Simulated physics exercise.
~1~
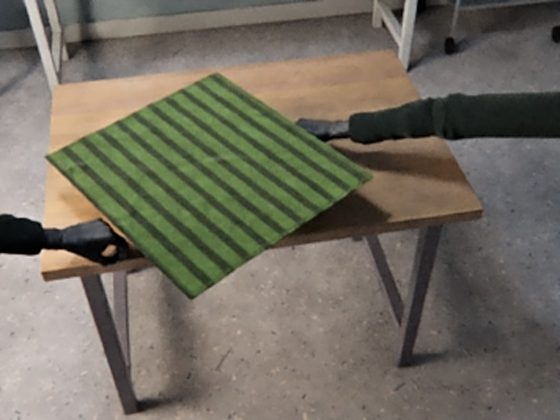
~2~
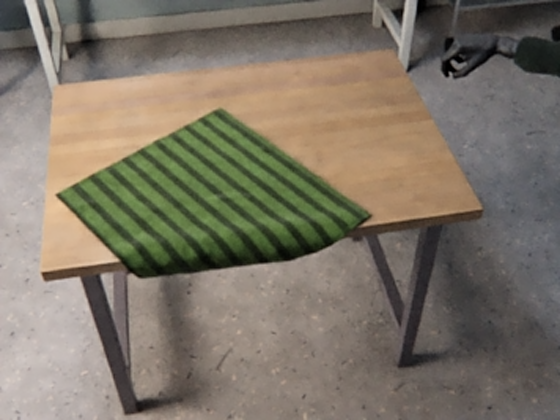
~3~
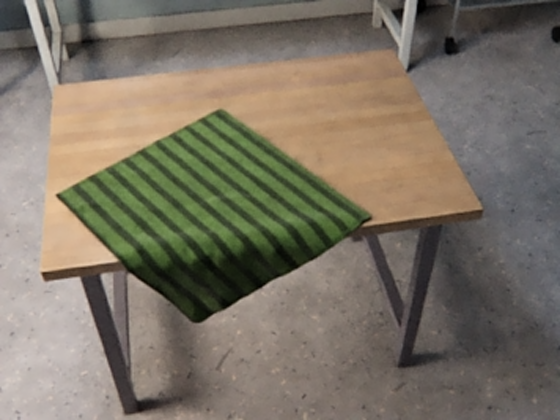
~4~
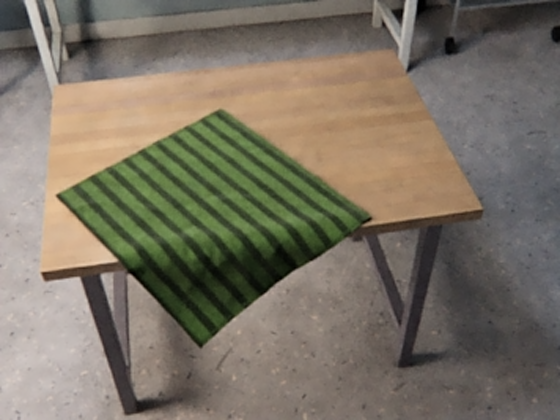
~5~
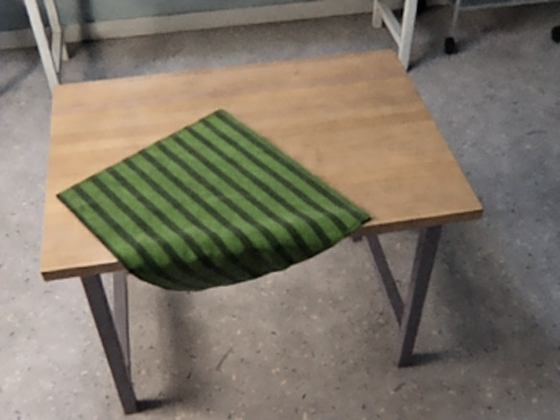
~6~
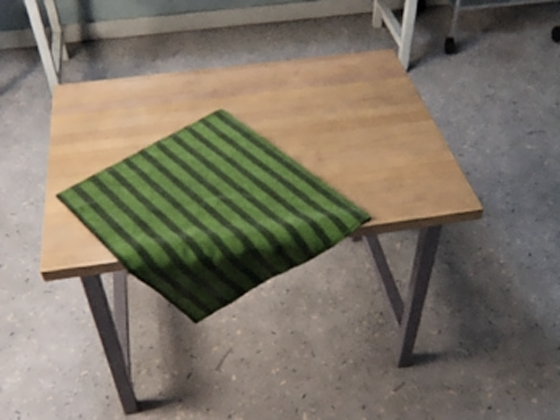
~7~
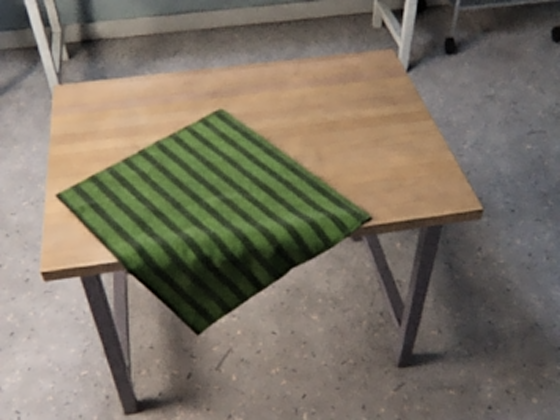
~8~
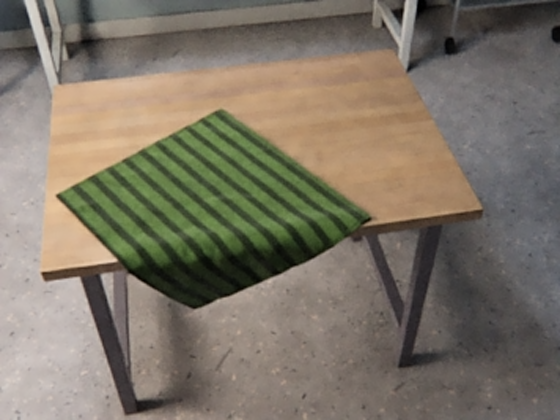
Green striped scarf dropped flat by gloved hands onto a wooden table, its overhanging corner flapping but the cloth staying on top.
